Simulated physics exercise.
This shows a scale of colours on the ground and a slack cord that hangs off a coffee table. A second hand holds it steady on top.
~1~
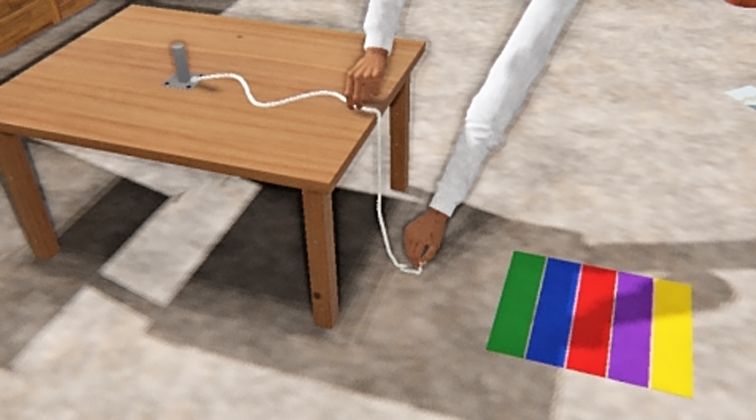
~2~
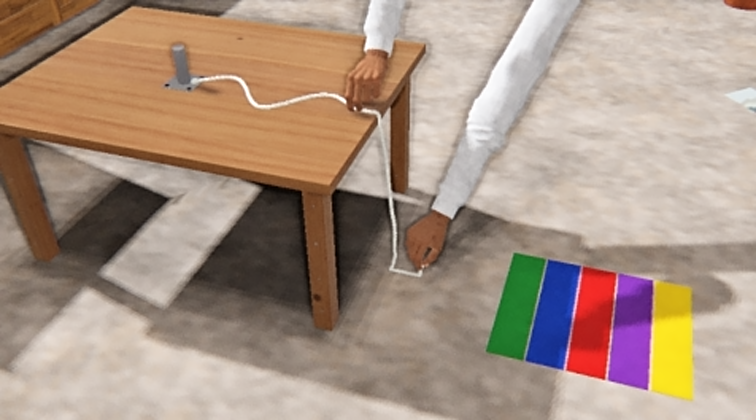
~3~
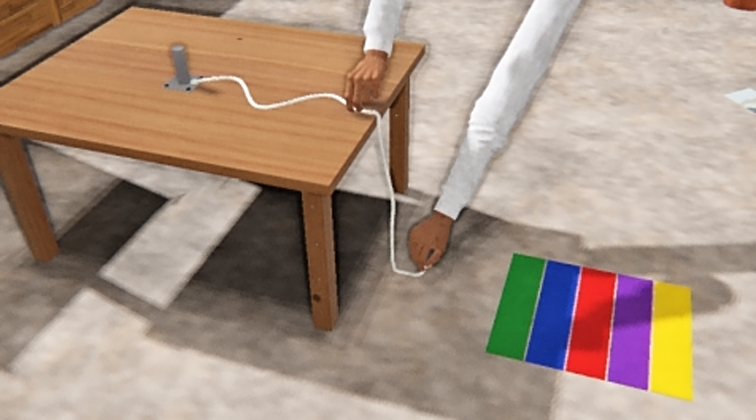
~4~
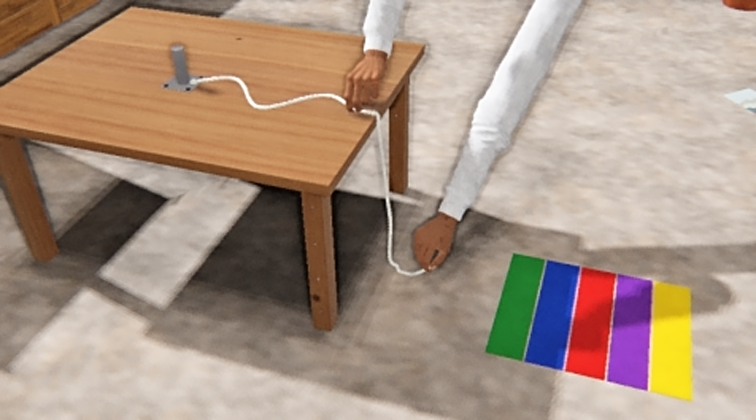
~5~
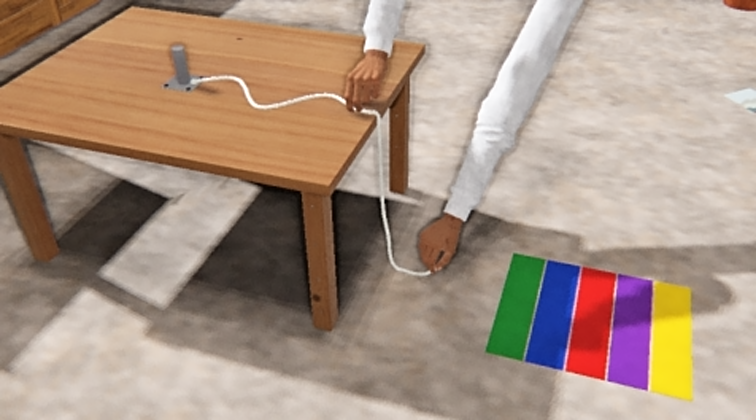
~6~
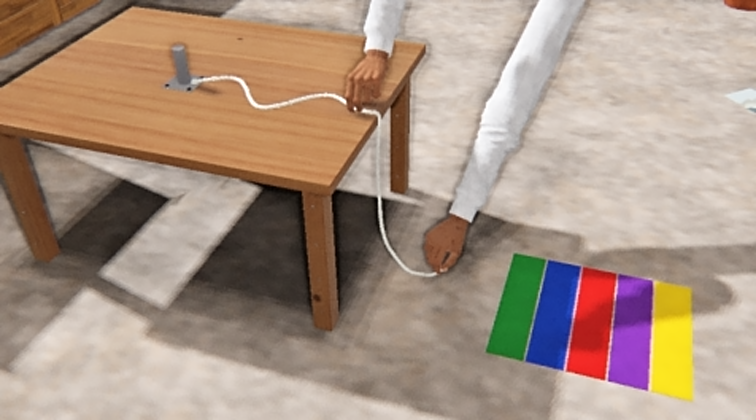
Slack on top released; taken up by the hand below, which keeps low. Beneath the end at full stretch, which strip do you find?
You find the red strip.
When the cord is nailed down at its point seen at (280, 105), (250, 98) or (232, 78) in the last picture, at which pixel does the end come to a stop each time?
Approximately (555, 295), (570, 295) and (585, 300) respectively.
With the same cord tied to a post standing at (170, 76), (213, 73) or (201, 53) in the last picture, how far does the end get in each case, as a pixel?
Going by the last picture, roughly (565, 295), (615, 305) and (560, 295).
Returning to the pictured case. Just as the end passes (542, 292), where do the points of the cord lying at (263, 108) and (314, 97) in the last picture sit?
One heads to (298, 102) and the other heads to (348, 111).
Soon after, end near (542, 292); over blue.
Then, end near (576, 299); over blue.
At full stretch, end near (598, 303); over red. Over red.
